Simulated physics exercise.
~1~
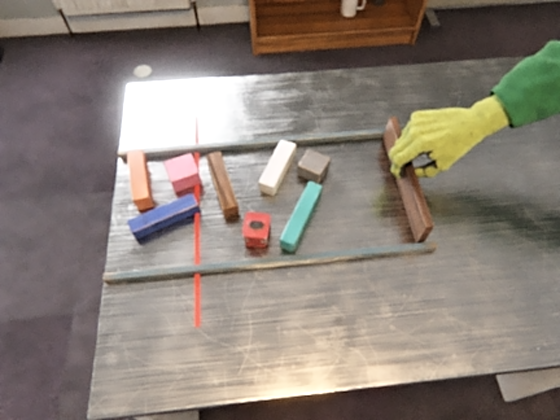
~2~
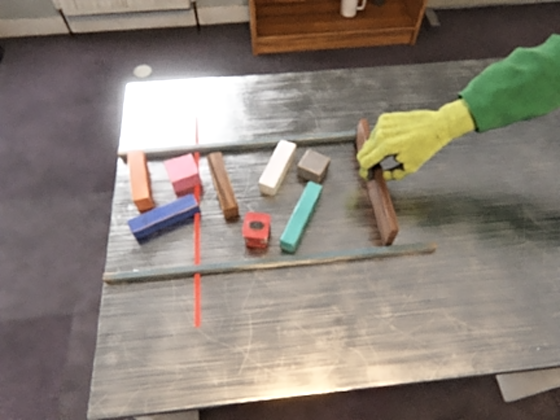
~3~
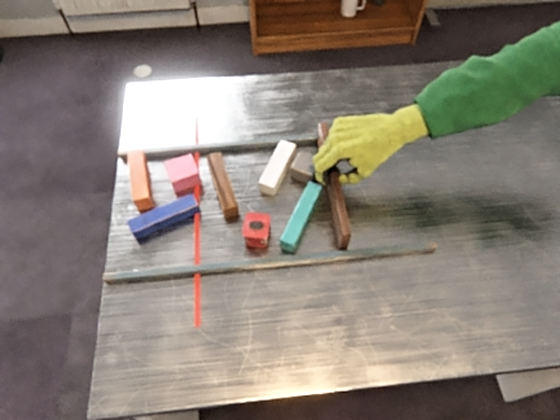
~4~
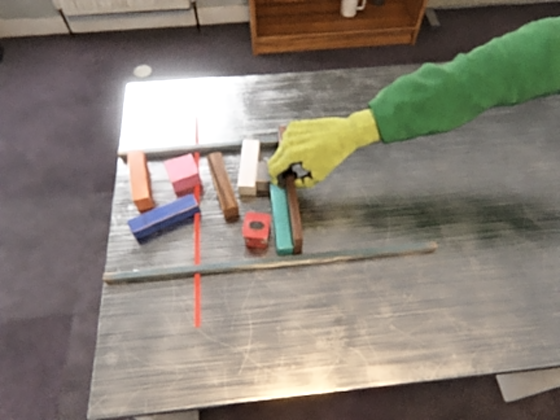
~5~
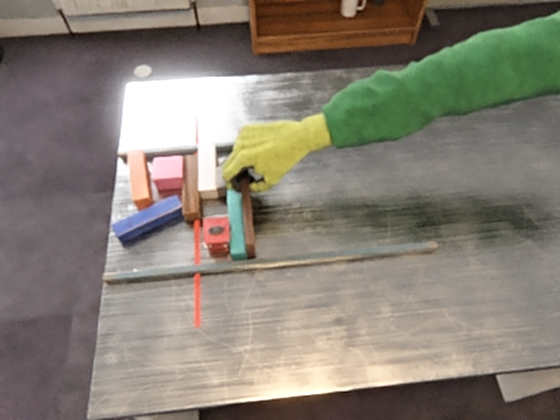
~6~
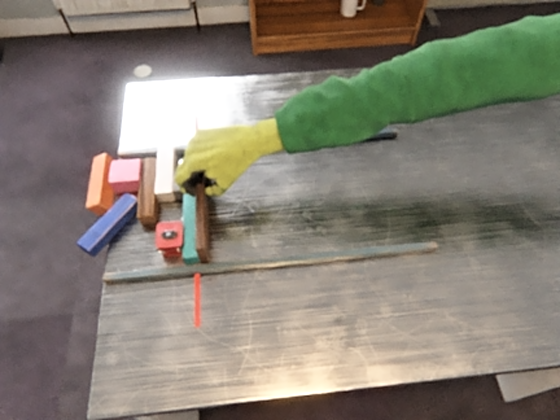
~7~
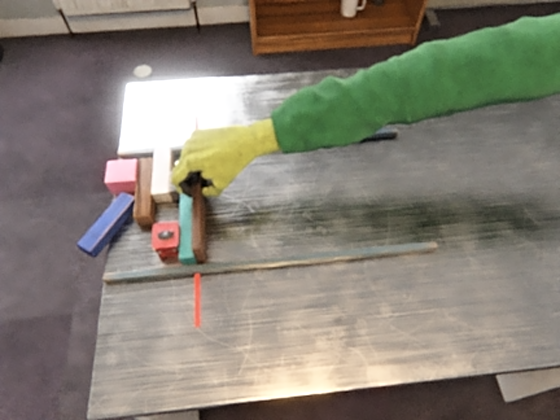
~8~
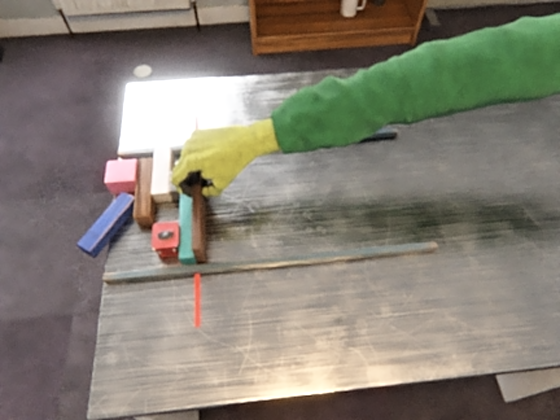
At the start, several coloured bars and blocks lie scattered in a channel on a table, while a yellow-gloved hand with a green sleeve holds an upright brown board to their right. The hand slides the board left until it meets the grey block and the turquoise bar. It keeps pushing, gathering the white stick, the red block and the others into a tight cluster that moves past the red line. At the table's left end, the orange bar tips over the edge and drops out of view. The board stops, leaving the pink block and blue stick jutting over the edge.
